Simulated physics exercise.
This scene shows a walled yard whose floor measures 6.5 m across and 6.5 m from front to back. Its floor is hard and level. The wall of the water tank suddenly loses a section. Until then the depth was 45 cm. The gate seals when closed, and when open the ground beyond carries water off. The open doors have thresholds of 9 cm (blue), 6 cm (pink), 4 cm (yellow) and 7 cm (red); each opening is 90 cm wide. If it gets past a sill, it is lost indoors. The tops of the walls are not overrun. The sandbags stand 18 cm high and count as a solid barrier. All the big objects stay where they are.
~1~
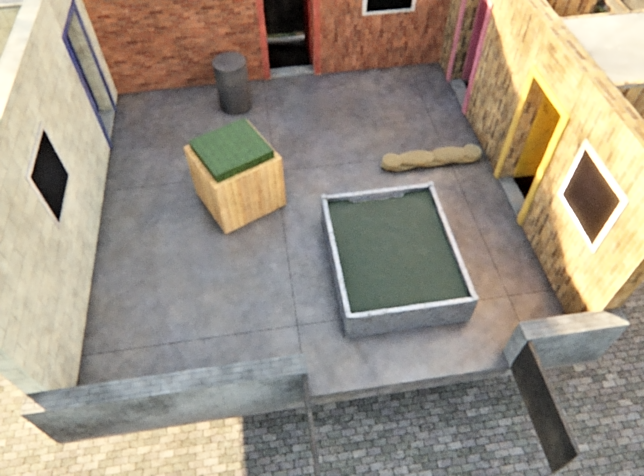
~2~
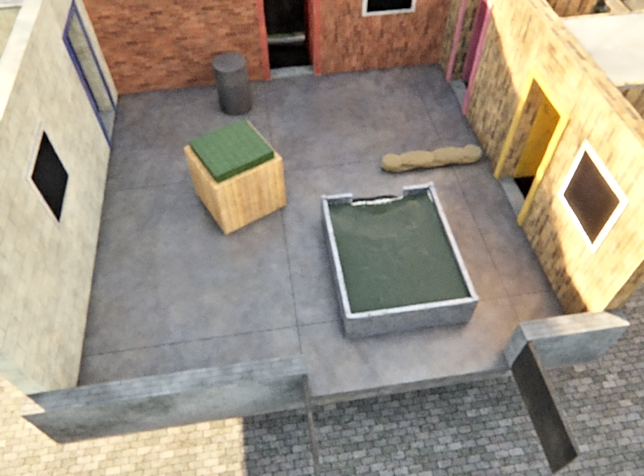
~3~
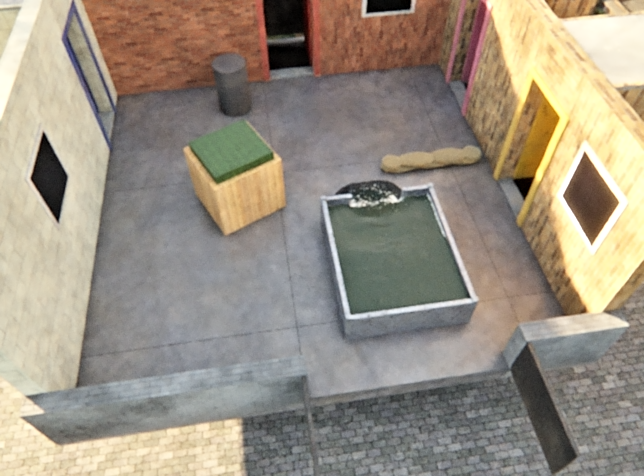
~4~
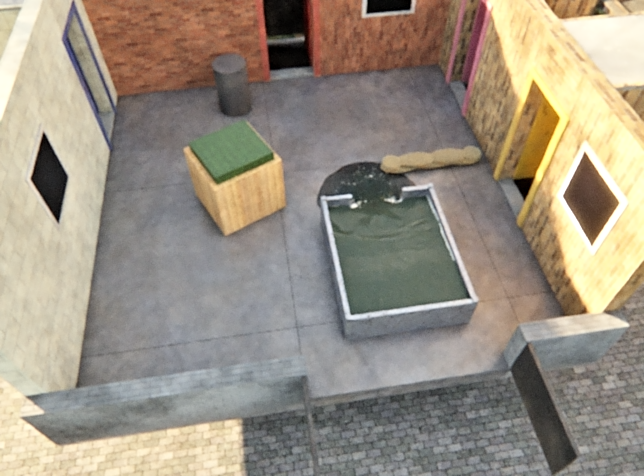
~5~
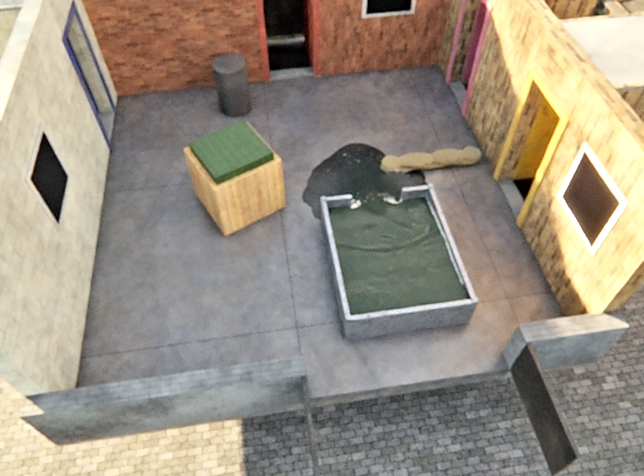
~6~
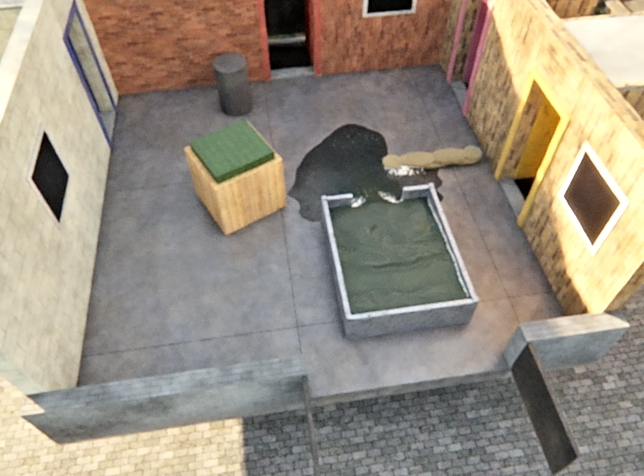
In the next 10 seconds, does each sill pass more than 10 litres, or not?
At the blue door I expect the water to hold within the limit; at the pink door I expect the water to hold within the limit; at the yellow door I expect the water to rise above the limit; at the red door I expect the water to rise above the limit.
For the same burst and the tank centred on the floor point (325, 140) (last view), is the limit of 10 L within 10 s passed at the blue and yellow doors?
For the blue door, the amount is acceptable; for the yellow door, the amount is acceptable.
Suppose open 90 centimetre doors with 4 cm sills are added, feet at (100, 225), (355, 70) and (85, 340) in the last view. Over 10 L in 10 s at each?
First doorway falls short, second gets there, third falls short.
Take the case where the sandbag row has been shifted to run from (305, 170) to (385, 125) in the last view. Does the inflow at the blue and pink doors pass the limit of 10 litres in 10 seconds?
Checking the limit, blue is fine, pink is too much.
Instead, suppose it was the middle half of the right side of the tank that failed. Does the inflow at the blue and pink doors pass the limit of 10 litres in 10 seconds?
Blue short, pink short.
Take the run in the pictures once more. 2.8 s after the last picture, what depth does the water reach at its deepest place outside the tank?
About 16 cm.
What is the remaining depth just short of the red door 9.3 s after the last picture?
I'd put it near 7.5 cm.
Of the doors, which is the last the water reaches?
Blue.
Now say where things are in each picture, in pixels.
The first frame shows still water, 45 cm deep, in the water tank at (393, 248).
In the second frame, water pours out on the water tank's far side and has run 0.5 m, to a hidden place; typically 7 cm deep outside, 45 cm at the water tank's back.
In the third frame, water pours out on the water tank's far side and has run 0.7 m, to (342, 193); typically 7 cm deep outside, 45 cm at the water tank's back.
In the fourth frame, water pours out on the water tank's far side and has run 1.2 m, to (357, 166); typically 6 cm deep outside, 45 cm at the water tank's back.
In the fifth frame, water pours out on the water tank's far side and has run 1.7 m, to (351, 148); typically 5 cm deep outside, 45 cm at the water tank's back.
In the sixth frame, water pours out on the water tank's far side and has run 2.2 m, to (344, 130); typically 4 cm deep outside, 45 cm at the water tank's back.
Then, 0.7 s after the last picture water covers 20 % of the floor and is deepest (26 cm) near (373, 209); blue door not reached, pink door not reached, yellow door not reached, red door not reached.
Then, 1.5 s after the last picture water covers 30 % of the floor and is deepest (22 cm) near (373, 209); blue door not reached, pink door not reached, yellow door 6 cm at the sill, 1 L in, red door 14 cm at the sill, 2 L in.
Then, 2.8 s after the last picture water covers 40 % of the floor and is deepest (16 cm) near (373, 209); blue door not reached, pink door 2 cm at the sill, 0 L in, yellow door 6 cm at the sill, 10 L in, red door 14 cm at the sill, 34 L in.
Then, 5.3 s after the last picture water covers 55 % of the floor and is deepest (10 cm) near (373, 209); blue door 7 cm at the sill, 0 L in, pink door 5 cm at the sill, 0 L in, yellow door 5 cm at the sill, 17 L in, red door 10 cm at the sill, 58 L in.
Then, 9.3 s after the last picture water covers 70 % of the floor and is deepest (8 cm) near (275, 89); blue door 5 cm at the sill, 0 L in, pink door 4 cm at the sill, 0 L in, yellow door 3 cm at the sill, 19 L in, red door 7 cm at the sill, 64 L in.
